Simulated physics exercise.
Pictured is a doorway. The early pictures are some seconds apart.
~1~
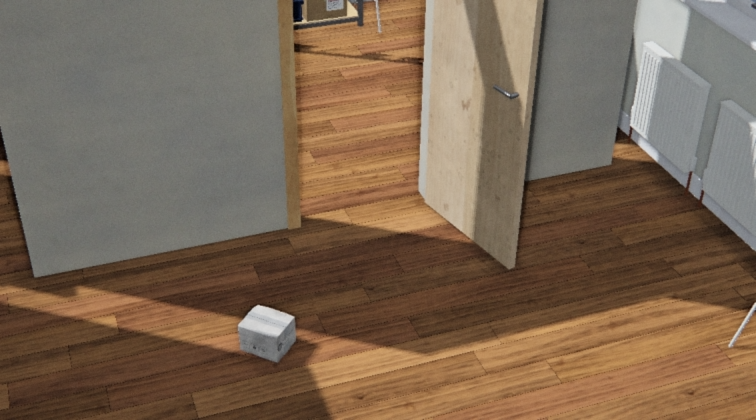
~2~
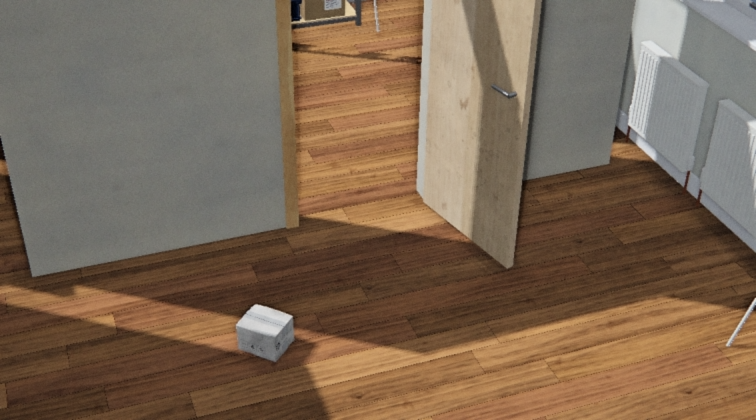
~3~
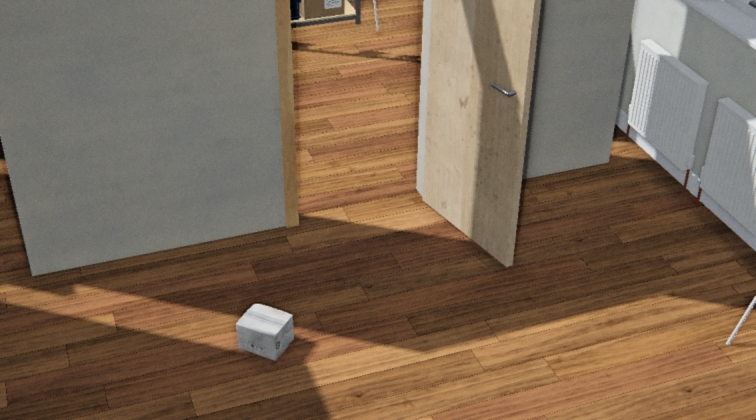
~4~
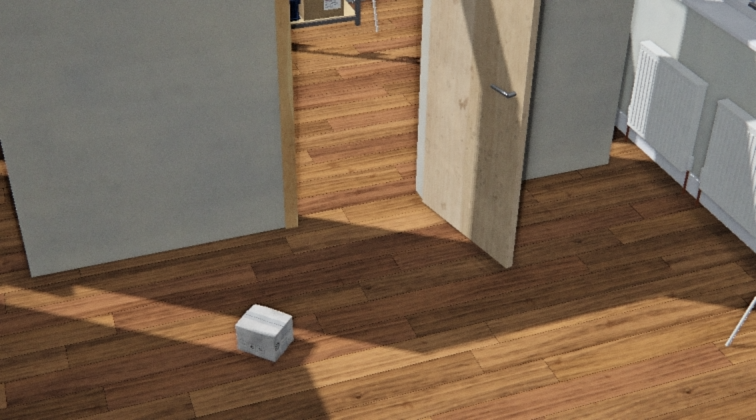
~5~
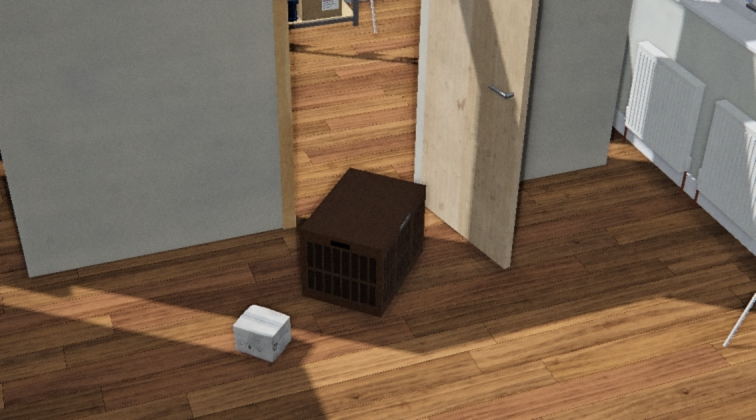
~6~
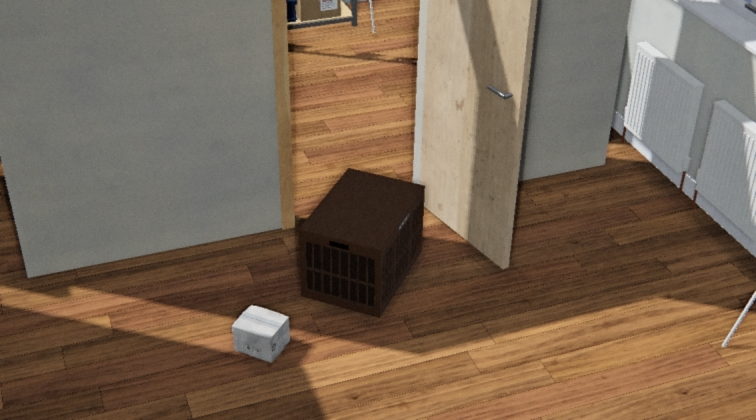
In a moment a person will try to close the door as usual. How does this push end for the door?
Likely result: Gap remaining.
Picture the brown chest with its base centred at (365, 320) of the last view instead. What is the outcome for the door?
Then it swings home.
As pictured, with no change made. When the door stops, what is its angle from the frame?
Around 70 degrees.
Then, 0.40 s on from there, door 92° open.
Then, 0.60 s on from there, door 80° open.
Then, 0.80 s on from there, door 69° open.
In the end, door 68° open; both unmoved. At the end, from the last picture's camera, brown chest near (361, 241).
